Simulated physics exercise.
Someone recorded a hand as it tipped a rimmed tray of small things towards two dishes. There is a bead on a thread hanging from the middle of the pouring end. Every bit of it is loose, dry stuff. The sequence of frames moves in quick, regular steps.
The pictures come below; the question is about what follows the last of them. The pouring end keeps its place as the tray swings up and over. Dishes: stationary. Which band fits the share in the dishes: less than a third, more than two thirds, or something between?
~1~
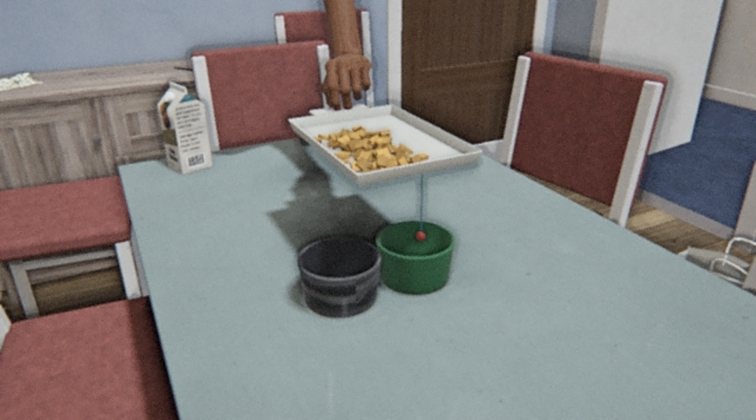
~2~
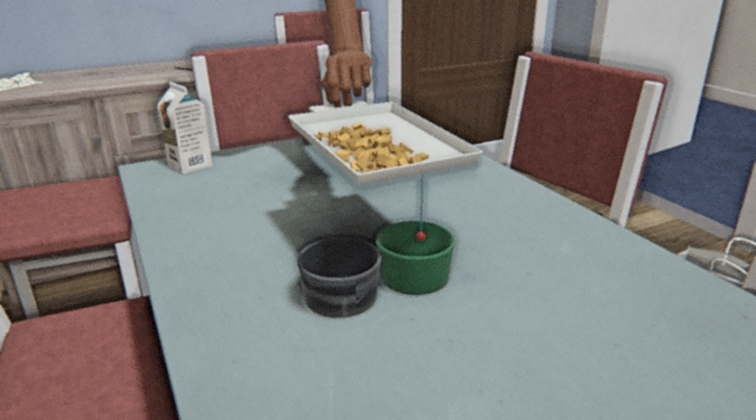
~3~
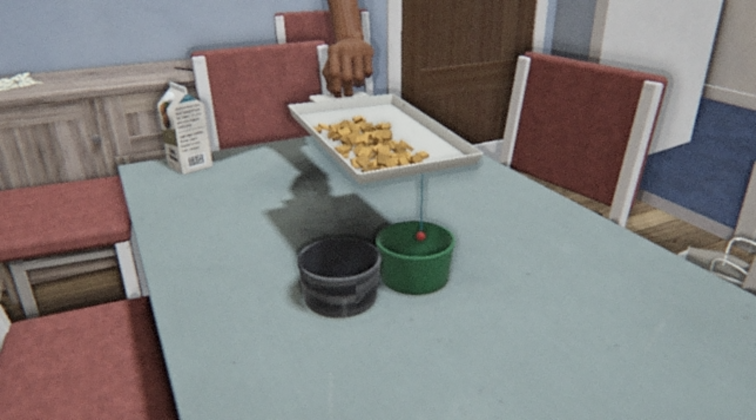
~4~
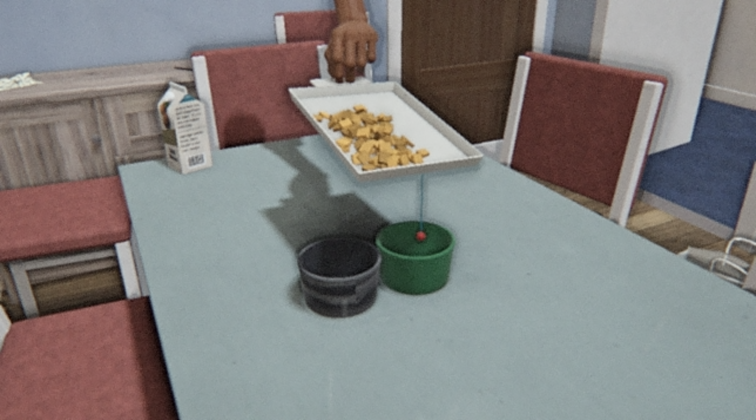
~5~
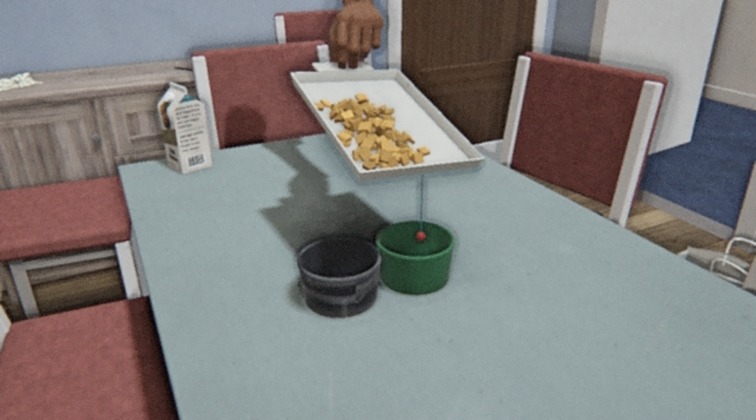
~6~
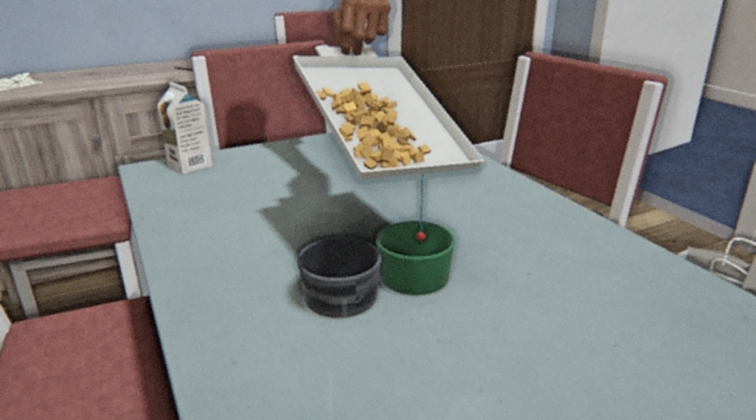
Fails to reach a third.
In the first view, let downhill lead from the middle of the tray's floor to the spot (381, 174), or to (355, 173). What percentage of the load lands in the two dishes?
In turn, 40 percent and then 70 percent.
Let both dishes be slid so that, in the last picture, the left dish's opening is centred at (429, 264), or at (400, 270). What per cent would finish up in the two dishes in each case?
Around 80 and then 90 per cent.
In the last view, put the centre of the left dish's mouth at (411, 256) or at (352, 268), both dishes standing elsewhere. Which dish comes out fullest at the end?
The one on the right side; the one on the right side.
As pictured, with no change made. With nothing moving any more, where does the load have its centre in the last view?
Resting centre, last picture - approx. (473, 299).
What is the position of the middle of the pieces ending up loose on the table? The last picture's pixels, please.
Around (473, 300).
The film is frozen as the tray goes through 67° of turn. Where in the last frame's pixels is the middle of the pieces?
The load's middle is around (430, 157).
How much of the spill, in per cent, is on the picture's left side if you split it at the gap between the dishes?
Around 0 per cent, I reckon.
Soon, tray tipped steeply; nearly all on the tray; a small part in the air.
A while on, tray tipped past a quarter turn; a small part on the tray; about two thirds outside both; about a quarter in the air.
Towards the end, tray tipped past a quarter turn; a stray few in the right dish; nearly all outside both.
Finally, tray tipped past a quarter turn; none in the left dish; a stray few in the right dish; nearly all outside both.
